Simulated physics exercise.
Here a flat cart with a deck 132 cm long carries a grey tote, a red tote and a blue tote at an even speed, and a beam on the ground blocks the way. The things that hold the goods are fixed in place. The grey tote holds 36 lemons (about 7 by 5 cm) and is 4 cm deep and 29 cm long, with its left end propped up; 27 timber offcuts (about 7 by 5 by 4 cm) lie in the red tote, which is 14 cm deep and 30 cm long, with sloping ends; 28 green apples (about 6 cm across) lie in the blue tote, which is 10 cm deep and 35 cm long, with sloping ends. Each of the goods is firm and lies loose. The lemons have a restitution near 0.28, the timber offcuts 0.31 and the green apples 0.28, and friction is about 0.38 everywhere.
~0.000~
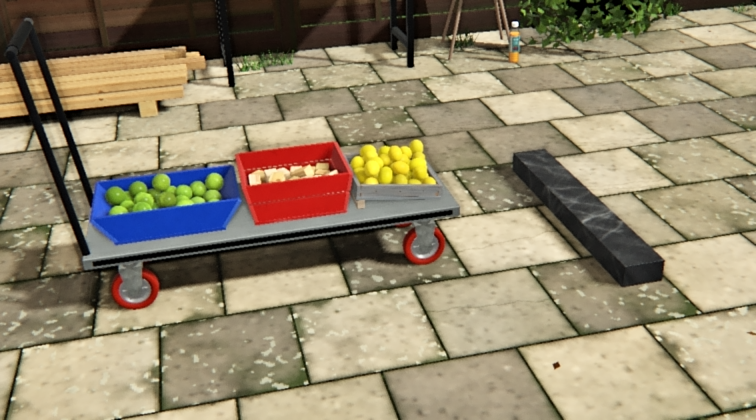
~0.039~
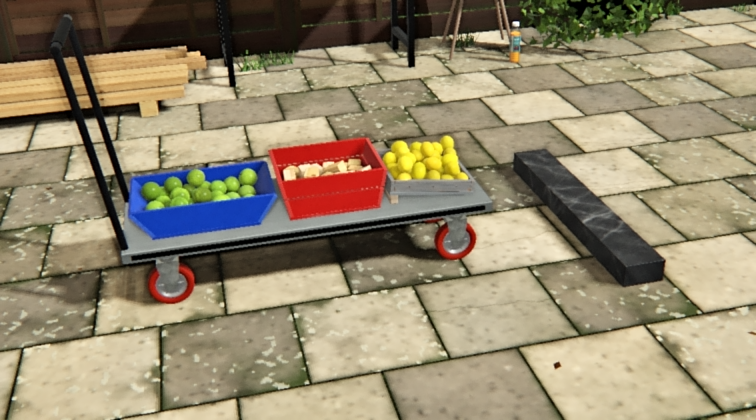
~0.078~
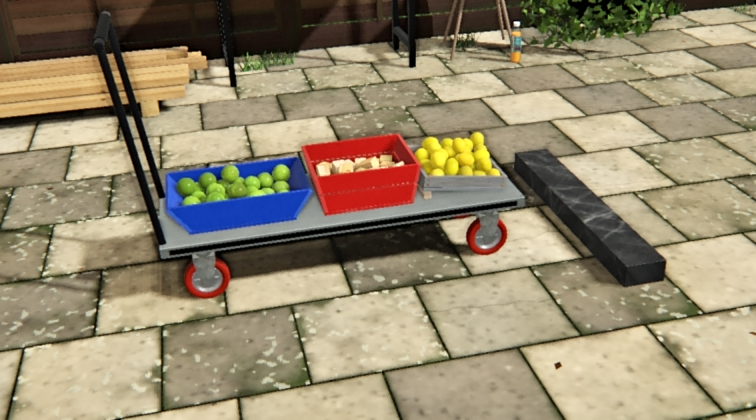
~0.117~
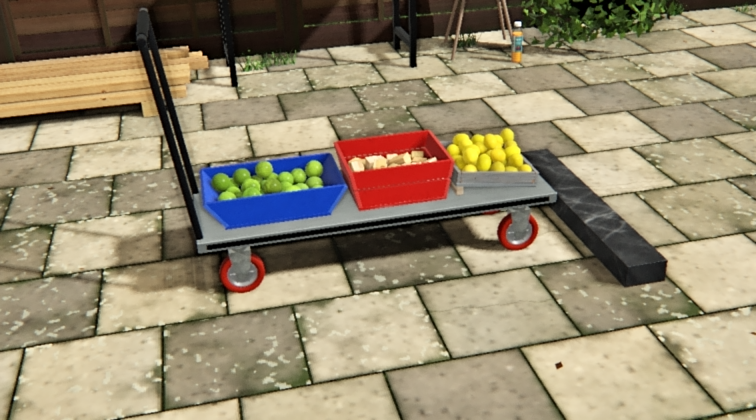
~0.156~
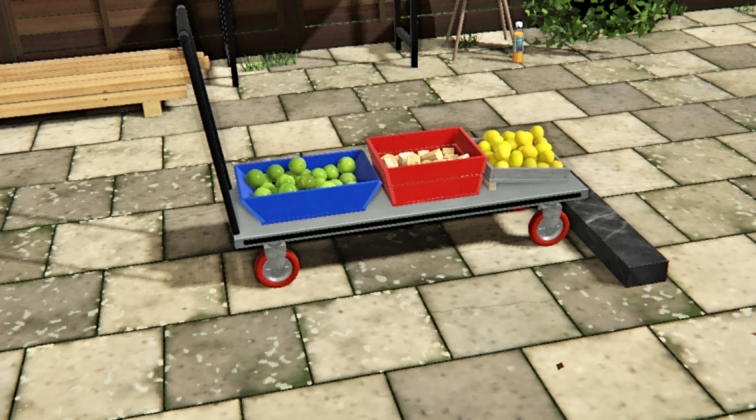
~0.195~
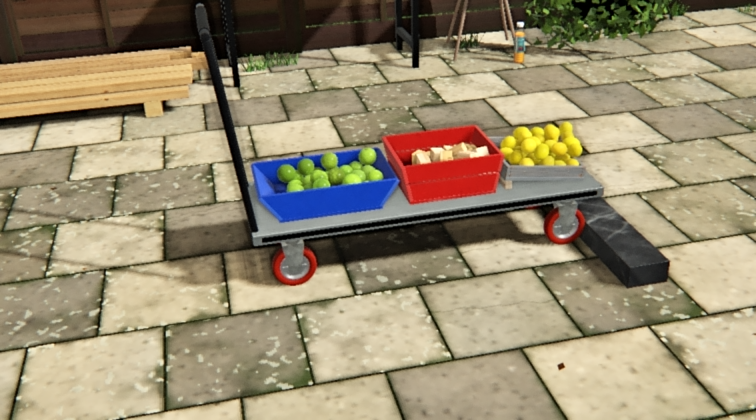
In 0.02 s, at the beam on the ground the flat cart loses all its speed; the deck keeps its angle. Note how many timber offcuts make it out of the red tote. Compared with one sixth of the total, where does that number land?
The outflow undershoots one sixth.
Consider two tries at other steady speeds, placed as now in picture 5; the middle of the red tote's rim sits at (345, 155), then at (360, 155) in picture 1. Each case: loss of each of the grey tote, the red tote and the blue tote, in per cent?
Per cent lost, first try then second - grey tote: 40, 40; red tote: 0, 0; blue tote: 0, 0.
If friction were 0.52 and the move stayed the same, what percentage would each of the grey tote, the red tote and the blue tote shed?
Grey tote 50%, red tote 10%, blue tote 10%.
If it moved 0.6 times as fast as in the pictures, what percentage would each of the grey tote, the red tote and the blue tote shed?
Then the grey tote sheds 40 per cent, the red tote 0 per cent, and the blue tote 0 per cent.
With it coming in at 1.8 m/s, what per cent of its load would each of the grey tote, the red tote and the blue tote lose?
Grey tote 40 %, red tote 0 %, blue tote 0 %.
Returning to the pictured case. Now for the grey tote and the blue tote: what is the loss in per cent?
For the grey tote it's 45 %, and for the blue tote it's 15 %.
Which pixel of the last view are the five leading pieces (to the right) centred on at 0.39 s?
Near (688, 151) in pixels.
After 0.27 s, 13 of 36 out of the grey tote, 0 of 27 out of the red tote and 0 of 28 out of the blue tote.
After 0.39 s, 16 of 36 out of the grey tote, 1 of 27 out of the red tote and 3 of 28 out of the blue tote.
After 0.62 s, 17 of 36 out of the grey tote, 2 of 27 out of the red tote and 4 of 28 out of the blue tote.
Outcome (at 1.12 s), 17 of 36 out of the grey tote, 2 of 27 out of the red tote and 4 of 28 out of the blue tote. Asked share, 2 of 27, 7 per cent.
